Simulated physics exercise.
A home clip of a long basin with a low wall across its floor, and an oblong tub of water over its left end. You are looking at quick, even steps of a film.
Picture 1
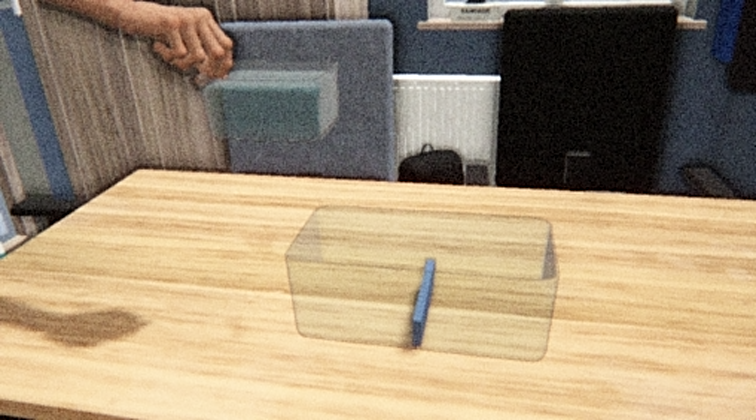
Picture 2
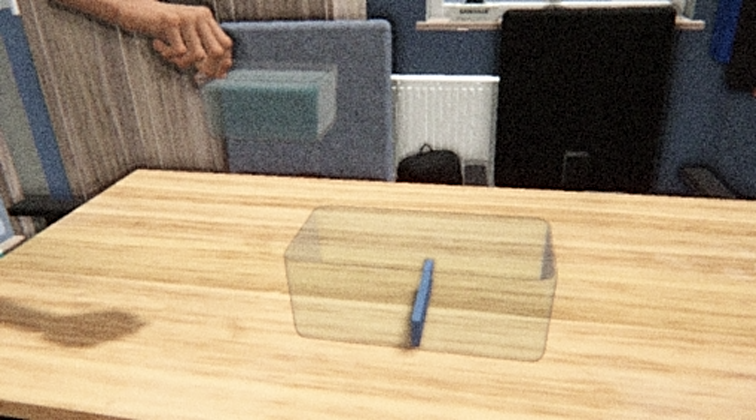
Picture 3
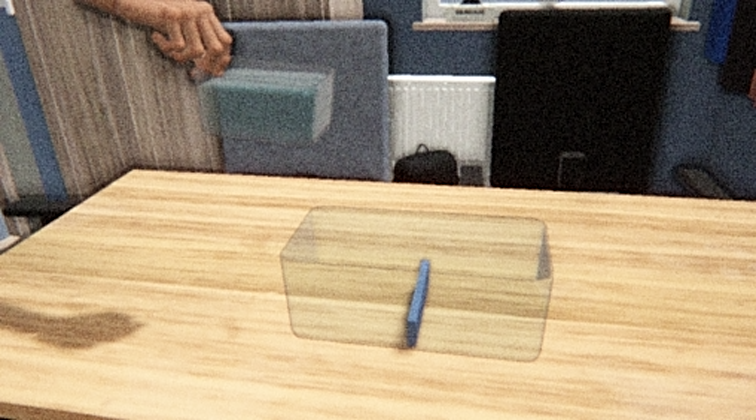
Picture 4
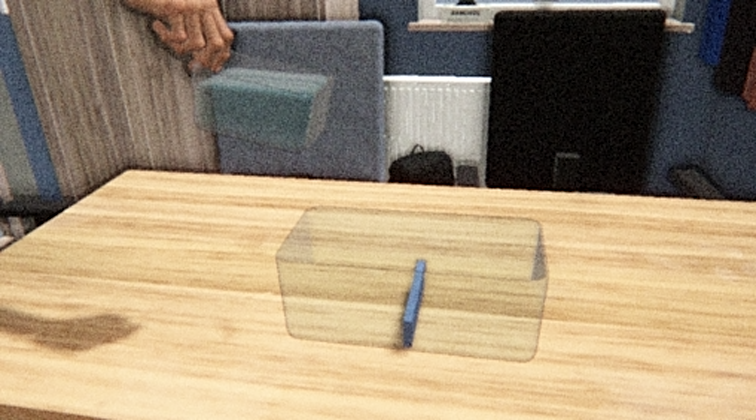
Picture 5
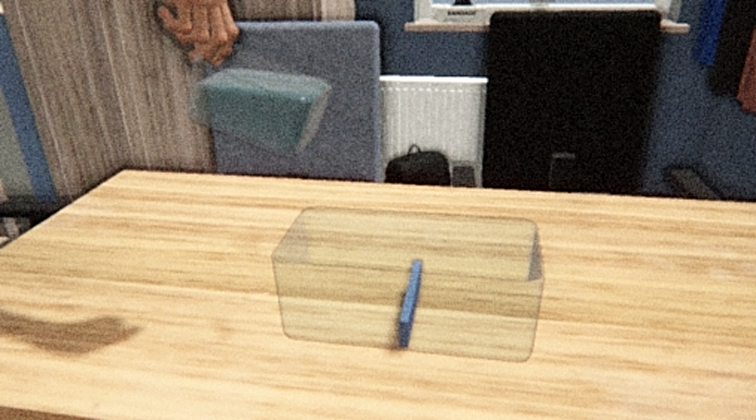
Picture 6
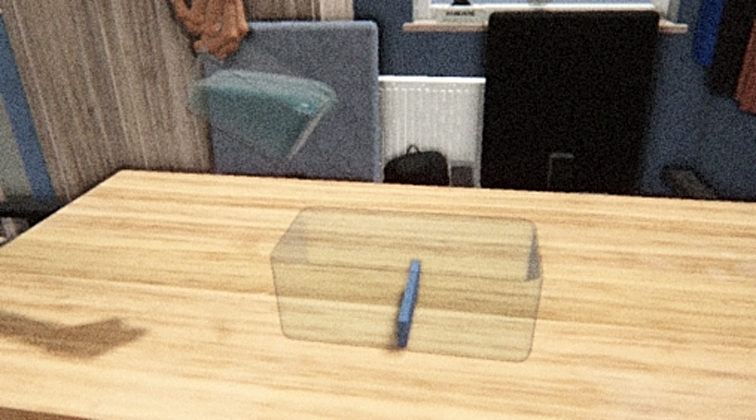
To begin with, a hand holds an oblong tub of teal water almost level above the left end of a clear, long basin with a low blue wall, on a wooden table. The hand then turns, and the tub tilts steadily further, its right end dipping, while the basin's contents show no change.
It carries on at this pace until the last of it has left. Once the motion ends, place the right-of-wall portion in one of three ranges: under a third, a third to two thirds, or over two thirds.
I expect the share right of the wall to be below a third.
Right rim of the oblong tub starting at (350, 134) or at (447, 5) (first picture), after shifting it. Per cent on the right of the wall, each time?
Roughly 15 percent on the first try and 70 percent on the second.
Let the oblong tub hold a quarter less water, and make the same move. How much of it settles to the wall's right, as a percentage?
5 %.
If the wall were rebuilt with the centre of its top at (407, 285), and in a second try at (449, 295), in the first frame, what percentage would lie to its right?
About 40 % for the first and about 15 % for the second.
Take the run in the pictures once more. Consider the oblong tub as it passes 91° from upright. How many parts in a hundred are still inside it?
25 in a hundred.
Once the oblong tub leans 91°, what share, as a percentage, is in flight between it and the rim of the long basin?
About 50 per cent.
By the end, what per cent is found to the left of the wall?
85 % or thereabouts.
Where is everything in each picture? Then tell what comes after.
Tilt 0°; pouring edge (328, 73); surface from (220, 78) to (328, 80); the long basin's rim runs from (302, 231) to (554, 248); the wall's top is at (424, 288), in the first frame.
Tilt 1°; pouring edge (327, 74); surface from (219, 78) to (327, 81), in the second frame.
Tilt 6°; pouring edge (326, 79); surface from (216, 77) to (325, 82), in the third frame.
Tilt 12°; pouring edge (324, 87); surface from (213, 77) to (323, 84), in the fourth frame.
Tilt 21°; pouring edge (322, 97); surface from (210, 77) to (321, 90); 2 per cent is over the edge, in the fifth frame.
Tilt 31°; pouring edge (321, 109); surface from (206, 78) to (324, 100); 7 per cent is over the edge, in the sixth frame.
A moment on, the oblong tub is tipped on its side and 23 per cent is still to pour, 25 is left of the wall and 1 right of it.
Next, the oblong tub is tipped right over and 5 per cent is still to pour, 80 is left of the wall and 5 right of it.
Then the oblong tub is tipped right over and 0 per cent is still to pour, 82 is left of the wall and 11 right of it.
Later the oblong tub is tipped right over and 0 per cent is still to pour, 83 is left of the wall and 12 right of it.
Finally, 83 per cent lies left of the wall, 12 right of it and 5 outside.
